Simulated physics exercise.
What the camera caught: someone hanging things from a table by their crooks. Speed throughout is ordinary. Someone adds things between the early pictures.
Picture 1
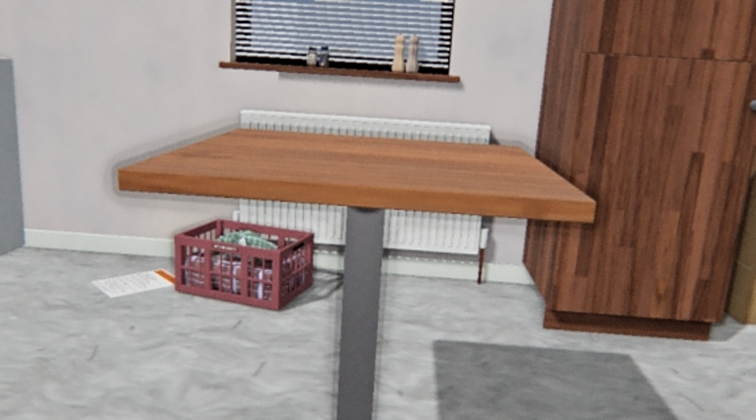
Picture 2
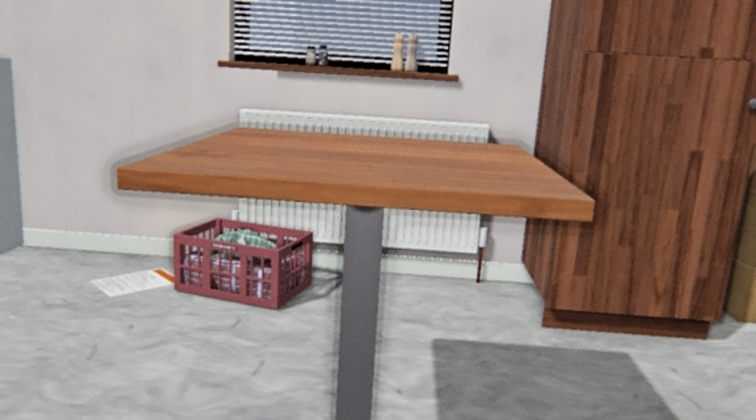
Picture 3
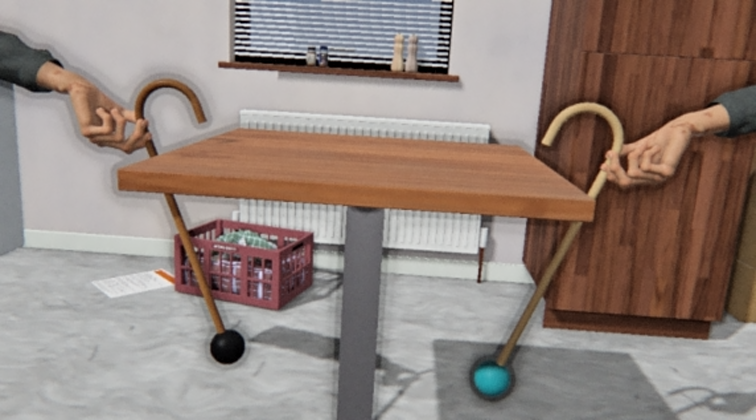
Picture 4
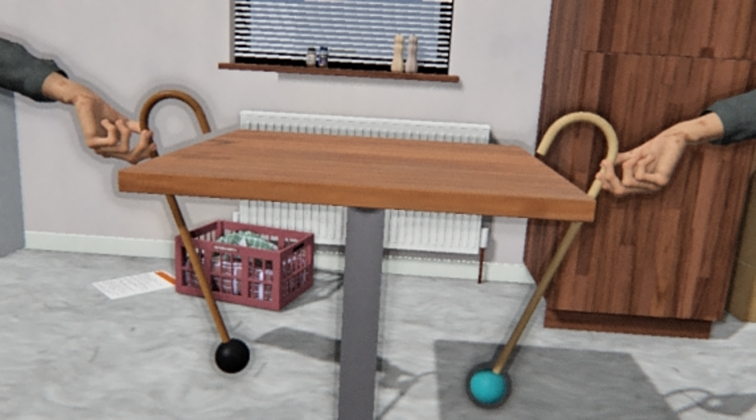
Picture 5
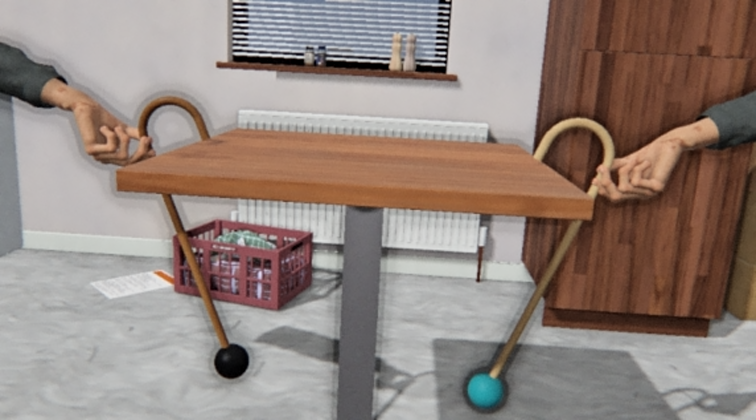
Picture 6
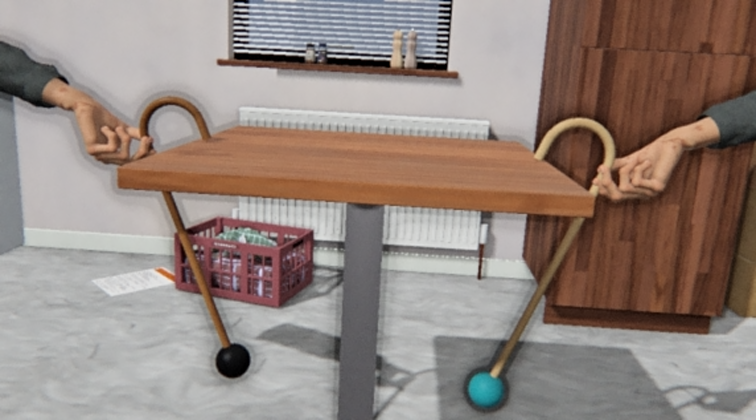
Two hands appeared at either side of a bare wooden table, holding hooked sticks with a black ball on the left and a turquoise one on the right, and lowered them slightly at its edges.
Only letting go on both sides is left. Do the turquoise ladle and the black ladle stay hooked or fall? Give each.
The turquoise ladle hangs on. The black ladle hangs on.
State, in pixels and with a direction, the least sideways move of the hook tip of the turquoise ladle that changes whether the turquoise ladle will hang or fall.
Rightward, near 8 pixels.
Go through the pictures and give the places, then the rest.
In the first frame, table (369, 163).
In the second frame, table (368, 162).
In the third frame, still on the way; turquoise ladle (532, 253); table (368, 163).
In the fourth frame, still on the way; black ladle (209, 235); table (369, 163).
In the fifth frame, still on the way; turquoise ladle (525, 267); table (367, 162).
In the sixth frame, in place, still held; turquoise ladle (525, 267); black ladle (209, 241); table (368, 159).
Then, 0.32 s past the last view, turquoise ladle at rest near (526, 267); black ladle at rest near (208, 242).
Then, 0.68 s past the last view, turquoise ladle at rest near (527, 267); black ladle at rest near (207, 242).
Finally, the turquoise ladle hangs from the table, near (526, 267); the black ladle hangs from the table, near (208, 242).
